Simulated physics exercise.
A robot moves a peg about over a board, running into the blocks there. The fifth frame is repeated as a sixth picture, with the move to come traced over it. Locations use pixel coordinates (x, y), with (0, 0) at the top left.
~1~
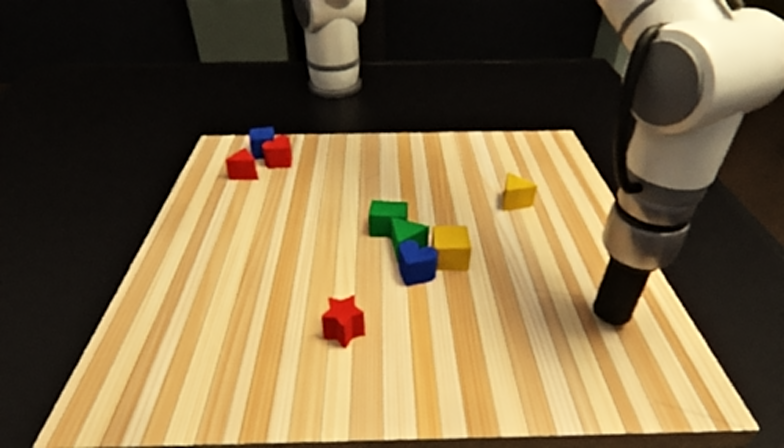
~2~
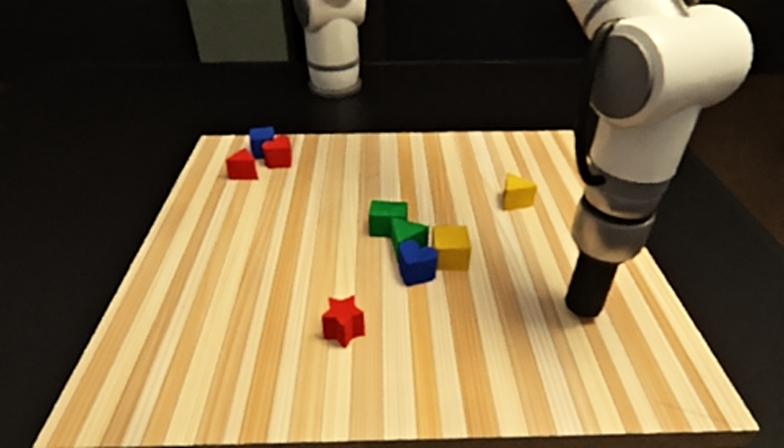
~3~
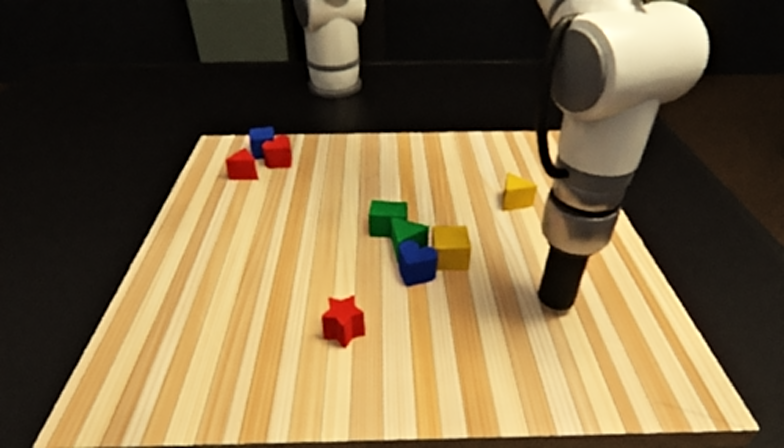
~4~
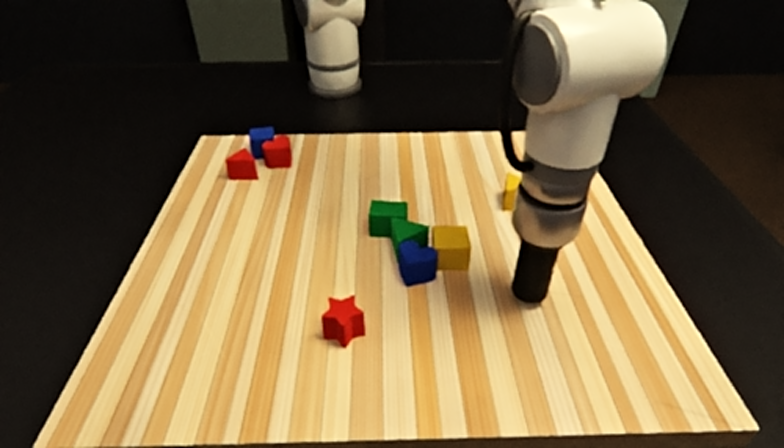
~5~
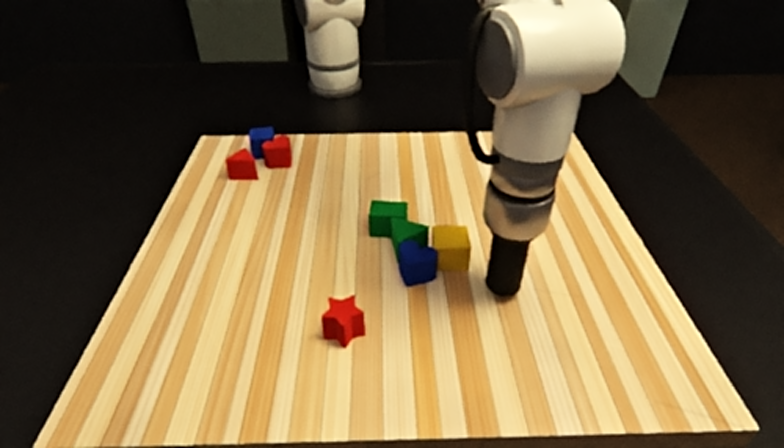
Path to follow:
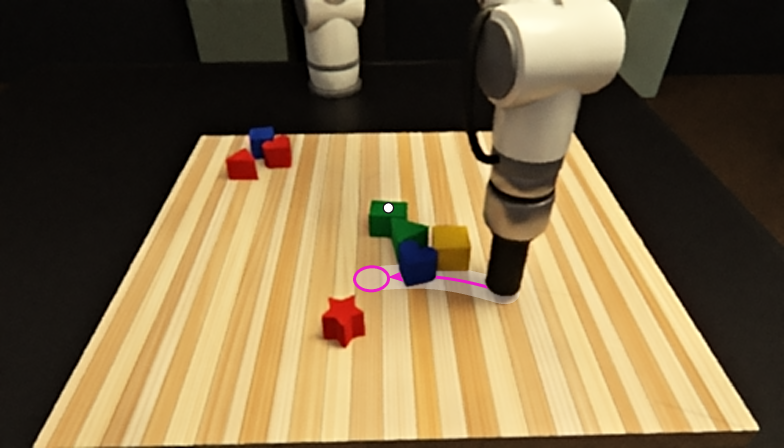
A grey-white robot arm holding a black peg glides steadily leftward and slightly away over a striped pale wooden board, seen from above one edge by a still camera. Green, blue and yellow blocks cluster near the middle, a red star lies nearer, red and blue pieces sit far left, and a yellow triangle rests right. The arm passes in front of that triangle, hiding it, while every block stays put.
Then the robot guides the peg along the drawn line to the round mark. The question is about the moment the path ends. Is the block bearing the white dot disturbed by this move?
It sits in its place.
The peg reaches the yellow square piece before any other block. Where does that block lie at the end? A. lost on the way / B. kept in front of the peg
Answer: A.
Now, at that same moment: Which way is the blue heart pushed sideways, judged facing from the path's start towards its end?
Seen from start to end, it moves left.
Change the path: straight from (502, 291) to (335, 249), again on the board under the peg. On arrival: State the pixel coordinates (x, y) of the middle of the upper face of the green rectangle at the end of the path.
Its top centre is at about (385, 198).
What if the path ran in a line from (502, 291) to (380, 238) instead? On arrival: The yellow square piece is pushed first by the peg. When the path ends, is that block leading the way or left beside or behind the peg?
Beside or behind it.
Drawn move, from (502, 291) by way of (436, 277) to (372, 279); the dot is on the green rectangle.
What follows on the original path. One third of the way, peg at (458, 273); yellow square piece at (449, 234).
Two thirds of the way, peg at (415, 269); green triangle at (400, 229), turned 20° clockwise; blue heart at (377, 252), turned 15° anticlockwise; yellow square piece at (447, 232).
At the end, peg at (371, 272); green rectangle still; green triangle at (400, 229), turned 20° clockwise; blue heart at (333, 252); yellow square piece at (447, 232).
